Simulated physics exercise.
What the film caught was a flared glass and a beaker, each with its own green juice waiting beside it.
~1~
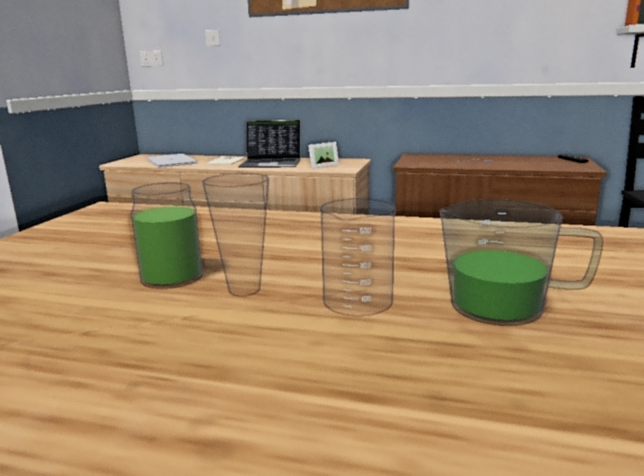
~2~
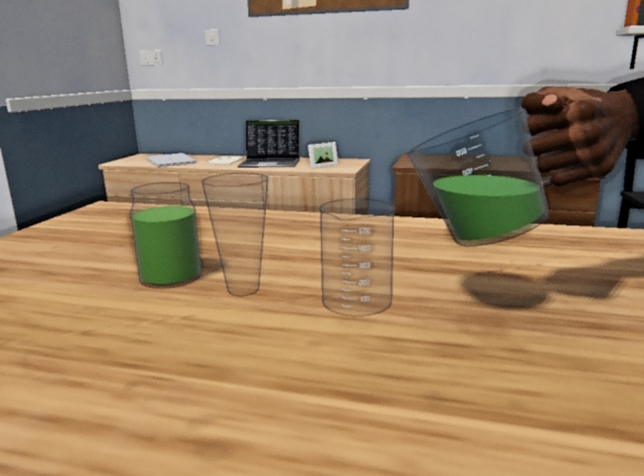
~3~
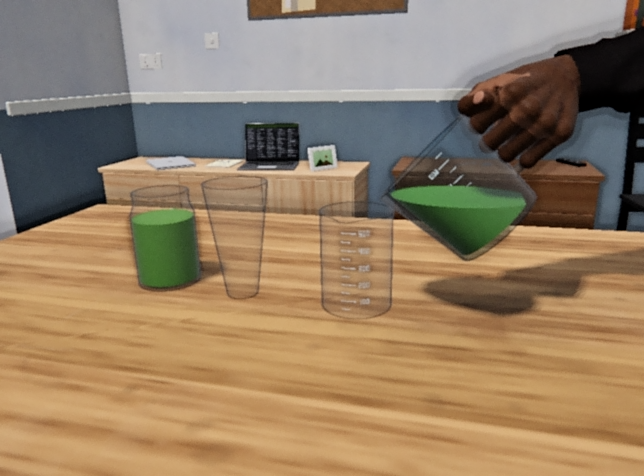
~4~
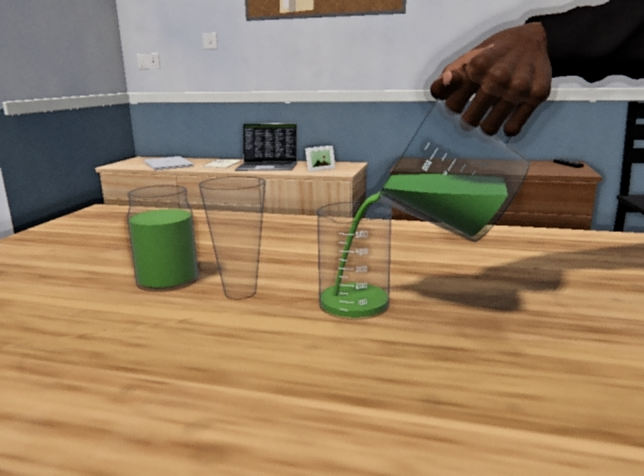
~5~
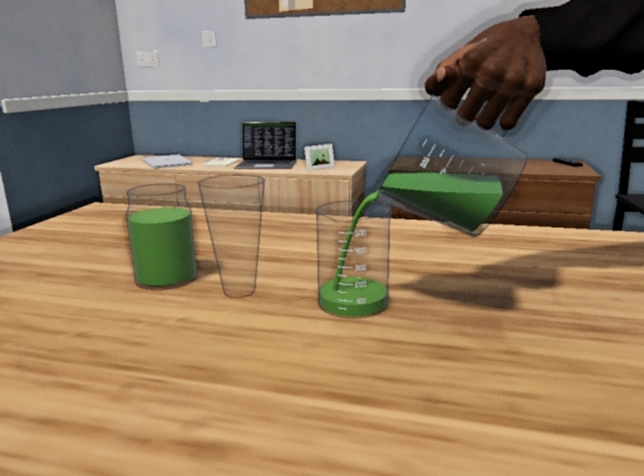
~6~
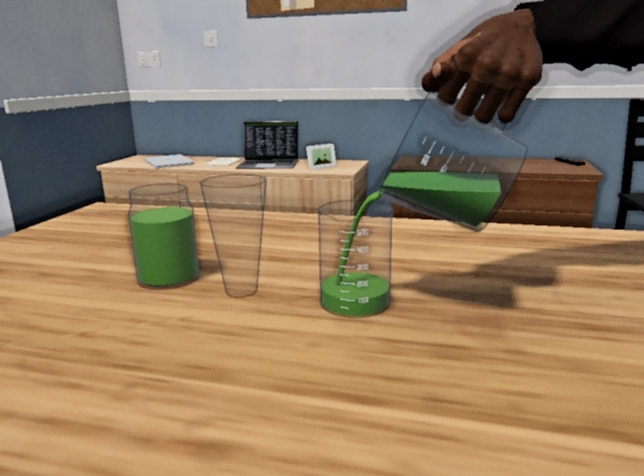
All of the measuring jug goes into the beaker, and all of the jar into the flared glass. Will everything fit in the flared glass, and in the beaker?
At the end, I expect the flared glass will spill; I expect the beaker will keep it all in.
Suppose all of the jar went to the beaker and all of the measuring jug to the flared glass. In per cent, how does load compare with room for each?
That works out close to 70 per cent of capacity first, then close to 100 per cent.
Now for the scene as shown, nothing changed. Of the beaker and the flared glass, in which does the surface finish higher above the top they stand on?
It finishes higher in the one on the left.
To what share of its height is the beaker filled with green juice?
Around 55 in a hundred.
Next, the beaker is about a third full.
After that, the beaker is about half full.
Finally, the flared glass is full to the brim with a puddle round it; the beaker is about half full.
